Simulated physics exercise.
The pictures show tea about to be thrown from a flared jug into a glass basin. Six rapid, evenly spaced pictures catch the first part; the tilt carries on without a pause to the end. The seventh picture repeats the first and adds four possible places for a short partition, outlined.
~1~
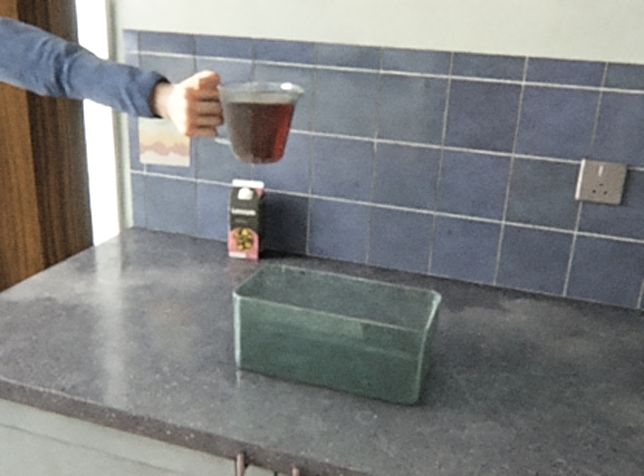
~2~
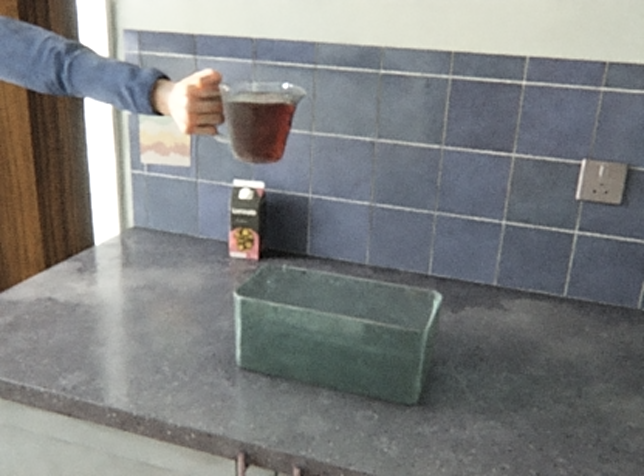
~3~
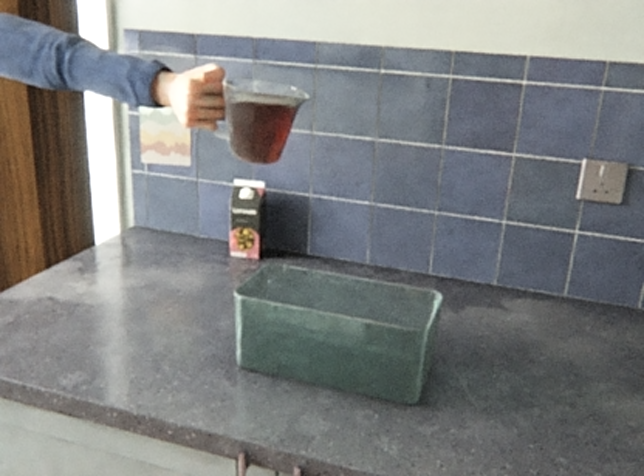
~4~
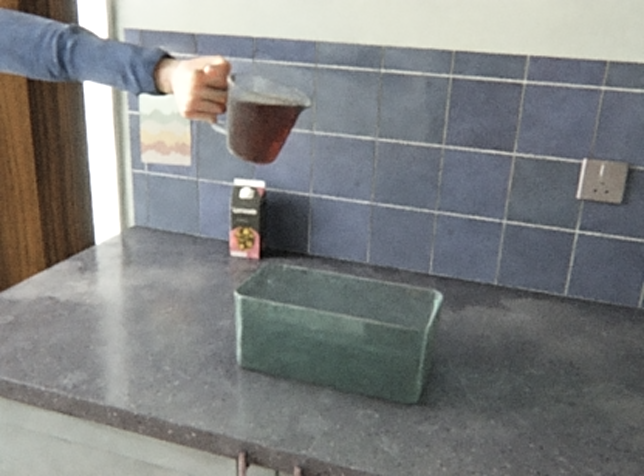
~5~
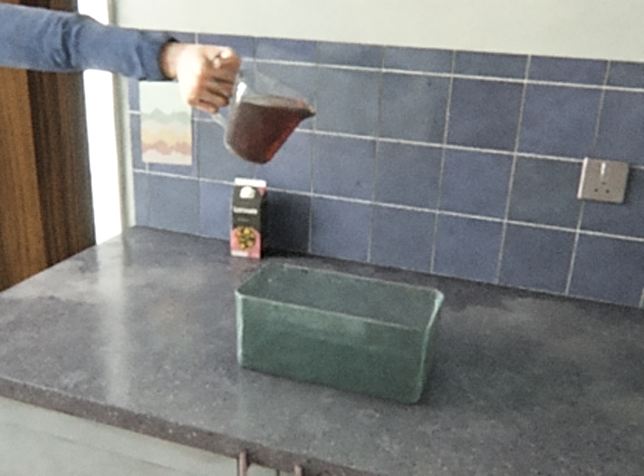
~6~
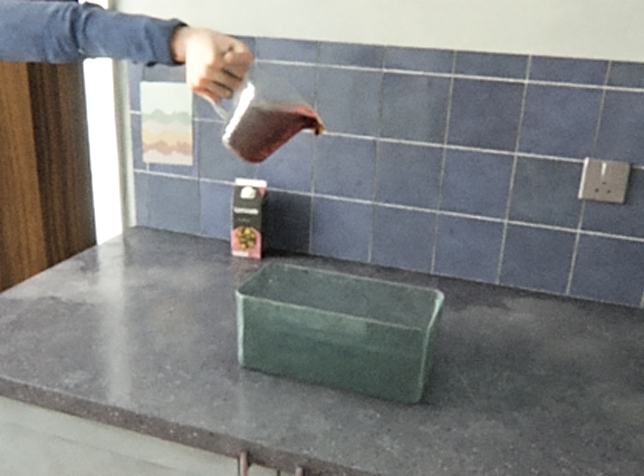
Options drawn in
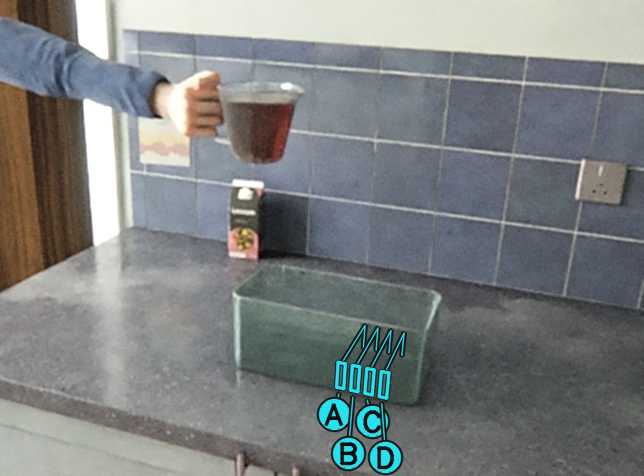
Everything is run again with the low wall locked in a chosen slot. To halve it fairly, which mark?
Use place A.
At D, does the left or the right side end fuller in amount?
The left one.
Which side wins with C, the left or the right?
The left one.
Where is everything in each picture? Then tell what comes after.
In the first picture, upright, lip at (303, 93); basin from (236, 363) to (419, 403); nothing has left yet.
In the second picture, upright, lip at (304, 94); nothing has left yet.
In the third picture, tipped about 7°, lip at (307, 98); nothing has left yet.
In the fourth picture, tipped about 14°, lip at (310, 105); nothing has left yet.
In the fifth picture, tipped about 24°, lip at (314, 115); nothing has left yet.
In the sixth picture, tipped about 36°, lip at (315, 127); tea is over the lip, down to (321, 132).
In cyan, A at (338, 393); B at (352, 396); C at (367, 399); D at (381, 403).
With A, about 53 % ends left of the wall and 45 % right of it.
With B, about 84 % ends left of the wall and 9 % right of it; 7 % is lost outside.
With C, about 90 % ends left of the wall and 6 % right of it; 4 % is lost outside.
With D, about 88 % ends left of the wall and 9 % right of it; 3 % is lost outside.
